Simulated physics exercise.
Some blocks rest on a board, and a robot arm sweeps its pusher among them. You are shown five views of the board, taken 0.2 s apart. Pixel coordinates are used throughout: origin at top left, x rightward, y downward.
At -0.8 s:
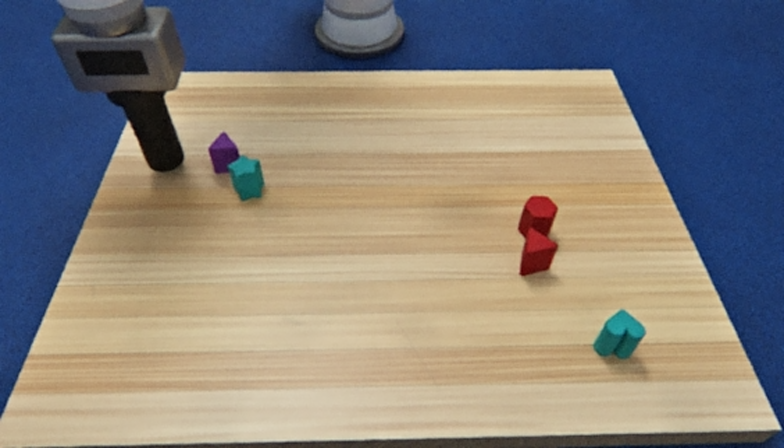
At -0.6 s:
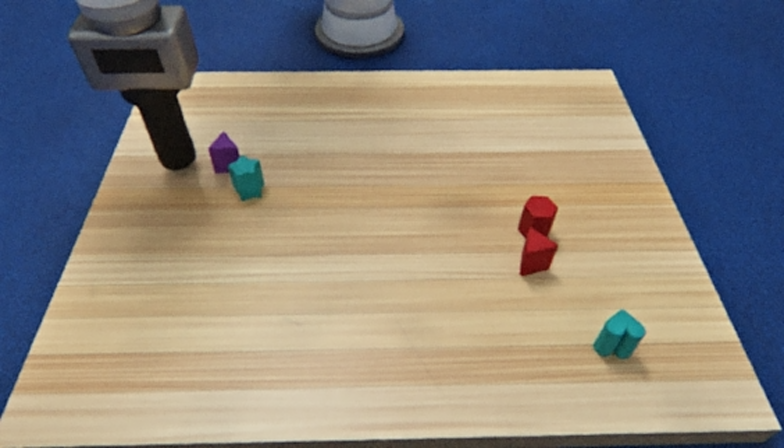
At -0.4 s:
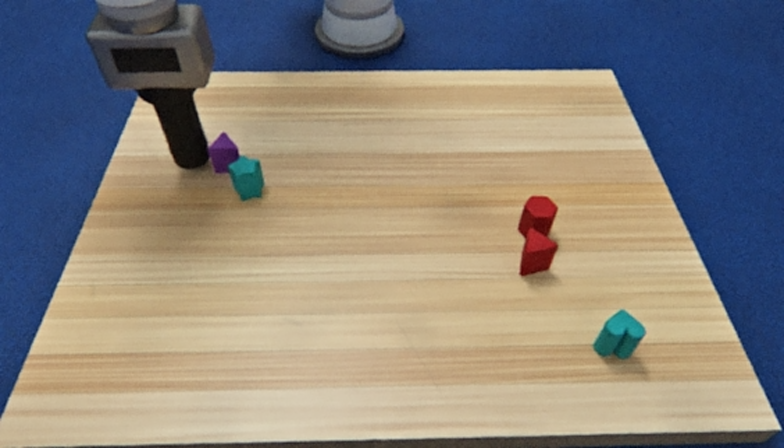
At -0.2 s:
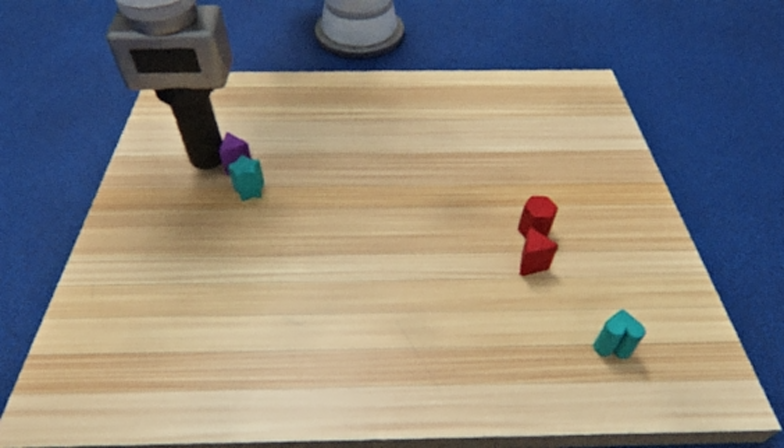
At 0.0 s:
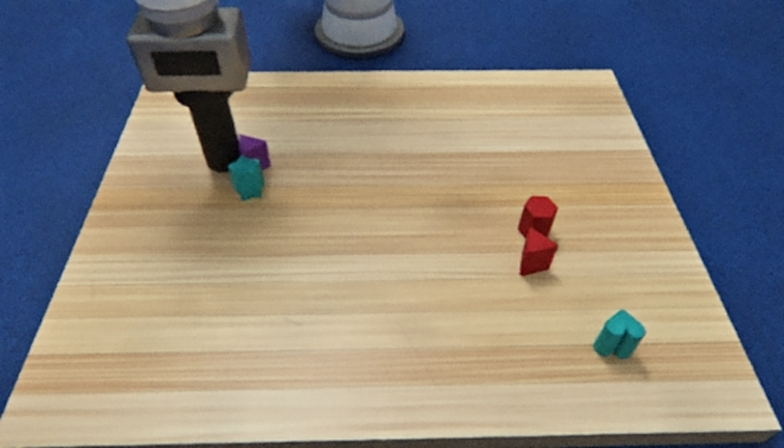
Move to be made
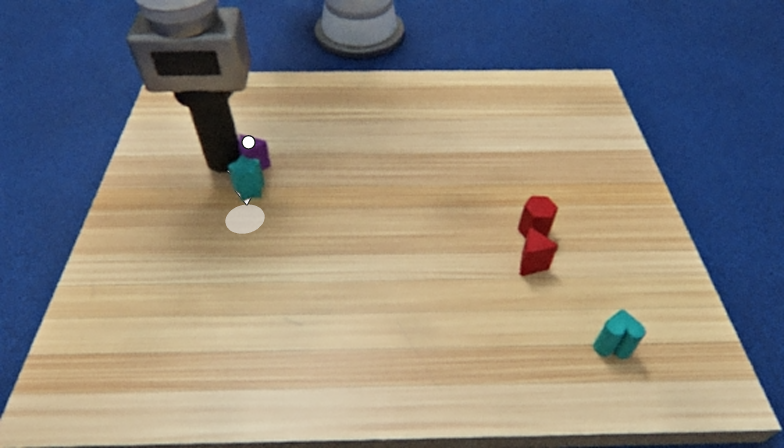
On a wooden board with a few small colored blocks, a robot arm slid its black pusher steadily to the right and nudged the purple block slightly rightward behind the turquoise star block.
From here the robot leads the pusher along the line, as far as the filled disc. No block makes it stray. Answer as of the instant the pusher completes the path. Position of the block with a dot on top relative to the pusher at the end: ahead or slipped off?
The pusher passes it.
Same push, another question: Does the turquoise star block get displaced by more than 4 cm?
I'd say yes.
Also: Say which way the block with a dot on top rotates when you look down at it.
It makes a counterclockwise turn.
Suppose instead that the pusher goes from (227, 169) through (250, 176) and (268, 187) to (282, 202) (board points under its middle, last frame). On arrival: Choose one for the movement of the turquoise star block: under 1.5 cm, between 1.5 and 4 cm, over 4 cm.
The best fit is over 4 cm.
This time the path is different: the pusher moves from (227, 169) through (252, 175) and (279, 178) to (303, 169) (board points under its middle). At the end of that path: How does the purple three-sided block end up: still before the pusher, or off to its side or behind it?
The purple three-sided block is leading.
Drawn move, from (227, 169) by way of (242, 182) and (247, 199) to (245, 219); the dot is on the purple three-sided block.
The first path, step by step. Halfway along, pusher (244, 182); turquoise star block (259, 182); purple three-sided block (260, 144), turned 20° anticlockwise.
At the end, pusher (243, 210); turquoise star block (270, 198), turned 30° anticlockwise; purple three-sided block (260, 144), turned 20° anticlockwise.
